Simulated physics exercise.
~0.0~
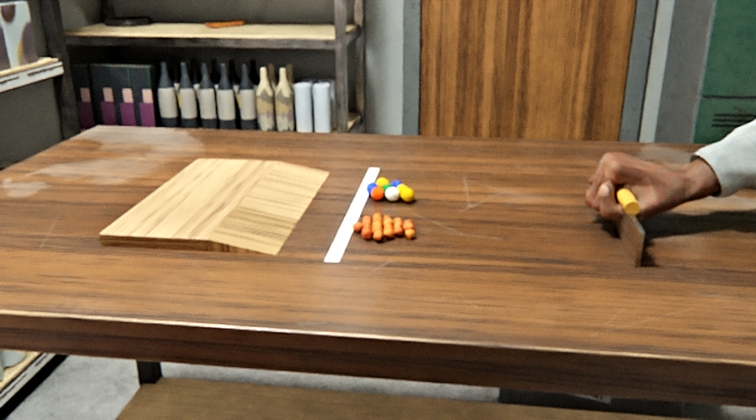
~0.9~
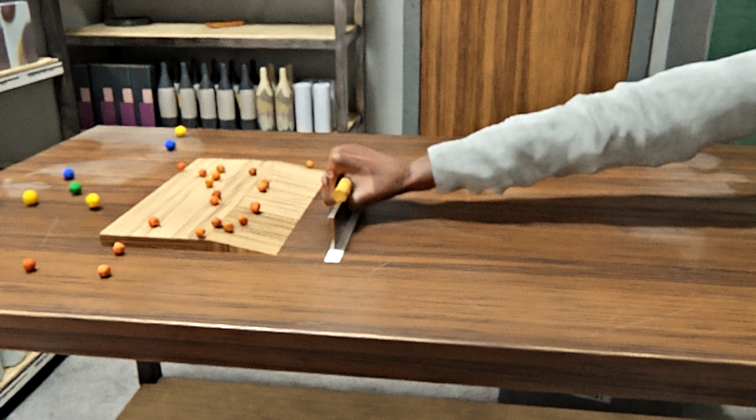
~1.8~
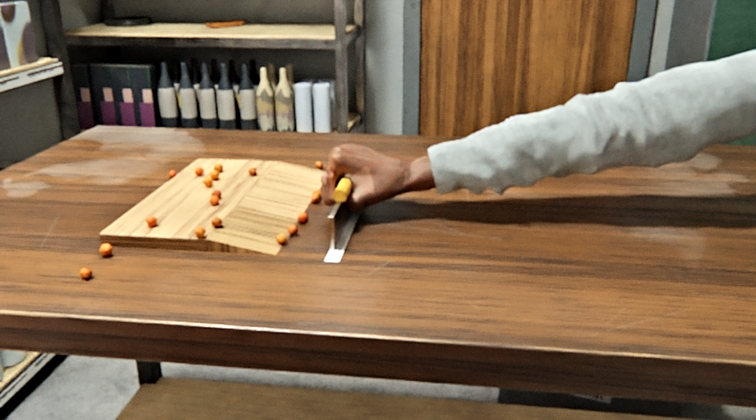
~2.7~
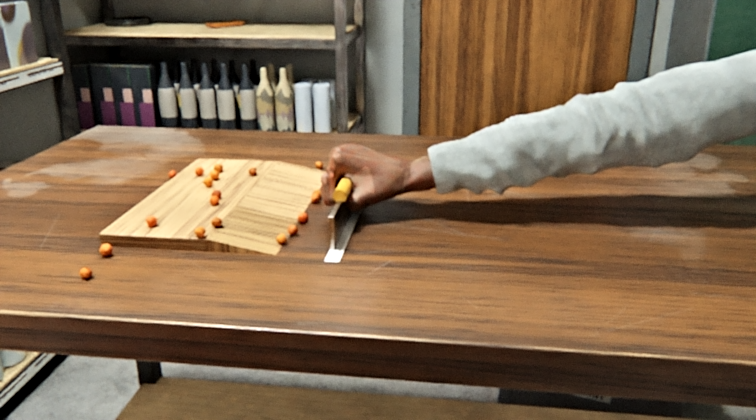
A hand in a pale grey sleeve holds a yellow-handled scraper at the right of a brown wooden table, seen from slightly above in a workshop with shelves behind. A pale wooden slab with a sloping edge lies at the left, beside a strip of white tape, with multicoloured balls and a cluster of orange bits just right of it. The scraper sweeps left and stops at the tape, sending both lots scattering over the slab. The coloured balls roll beyond it and out of sight. Orange bits come to rest on the slab, its slope and the table nearby.
